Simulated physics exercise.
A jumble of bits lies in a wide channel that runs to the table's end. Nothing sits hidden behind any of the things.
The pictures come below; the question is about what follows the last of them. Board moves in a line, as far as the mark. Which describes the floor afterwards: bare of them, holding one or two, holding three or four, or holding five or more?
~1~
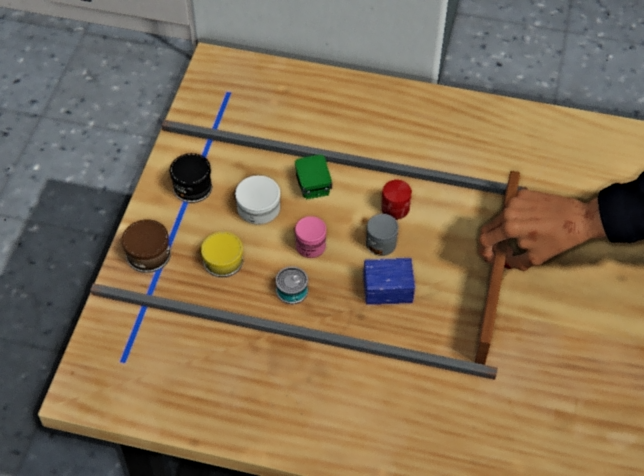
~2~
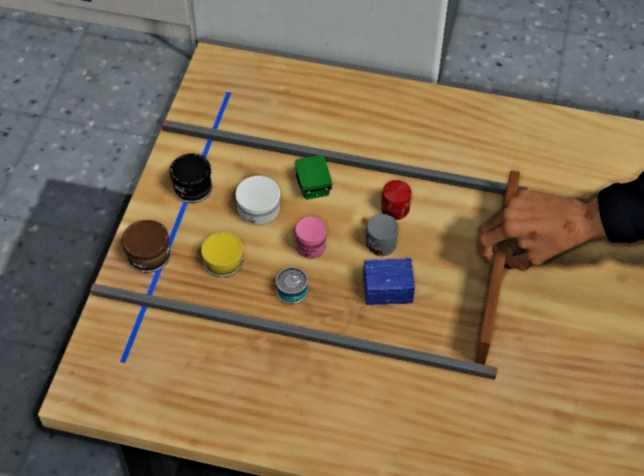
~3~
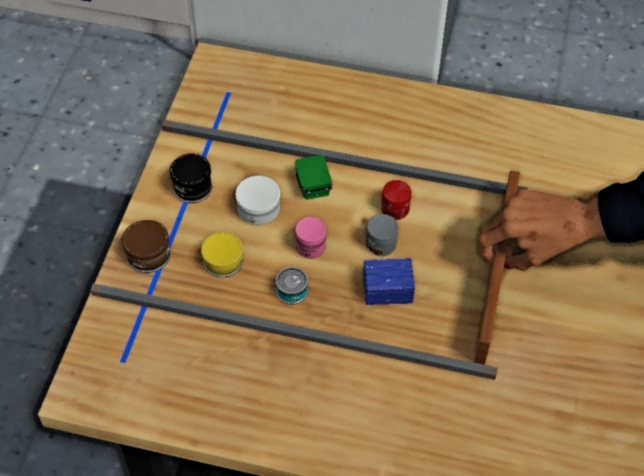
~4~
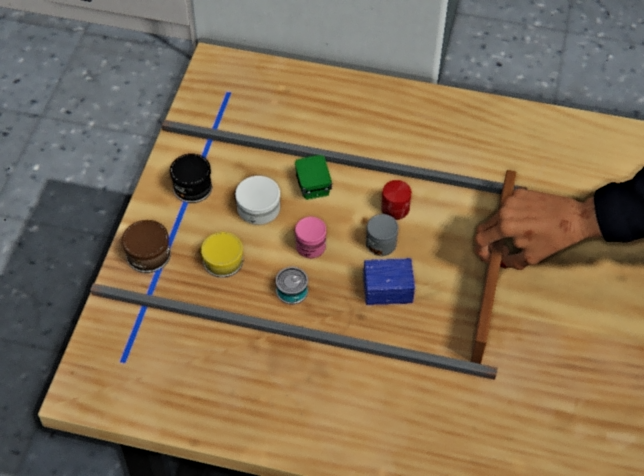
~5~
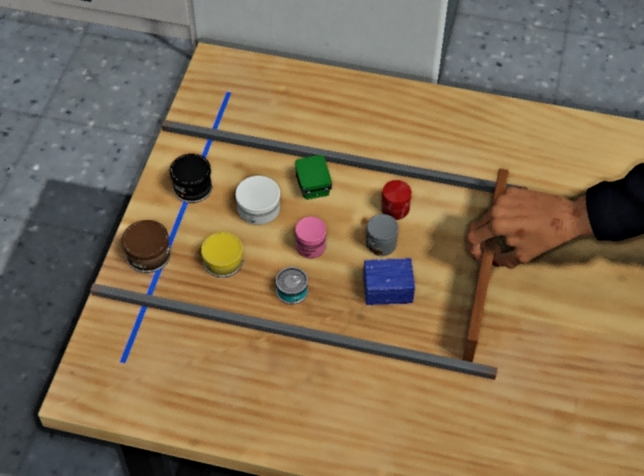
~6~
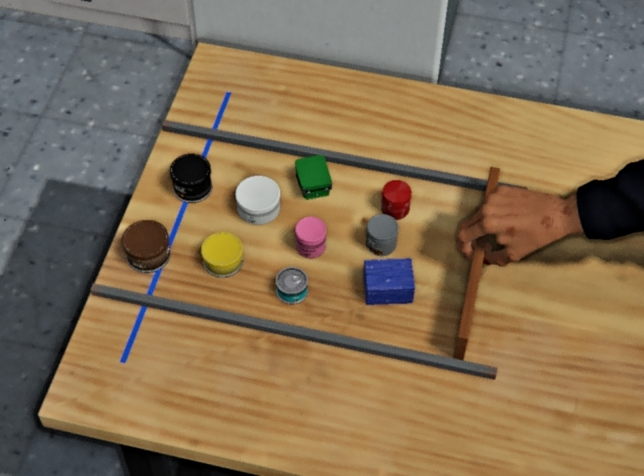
The floor is holding three or four.
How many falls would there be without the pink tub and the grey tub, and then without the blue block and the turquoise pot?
First 2, then 2.
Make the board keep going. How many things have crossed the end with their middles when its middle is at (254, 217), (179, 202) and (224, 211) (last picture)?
In order of the places given, that's 0, 3 and 1.
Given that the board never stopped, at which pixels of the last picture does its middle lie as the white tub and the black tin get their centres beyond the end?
When the white tub crosses, the middle is near (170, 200); when the black tin crosses, near (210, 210).
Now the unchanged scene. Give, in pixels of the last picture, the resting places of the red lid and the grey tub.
(184, 161) and (170, 193).
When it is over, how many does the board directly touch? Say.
5 end up touching it.
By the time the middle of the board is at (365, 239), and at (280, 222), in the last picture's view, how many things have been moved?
That makes 4 at the first spot and 8 at the second.
Early on, none off yet; brown pot at rest near (147, 246); black tin at rest near (192, 178); yellow pot at rest near (223, 255).
Finally, the number that fall off is three or four; lost, yellow pot, black tin and brown pot.
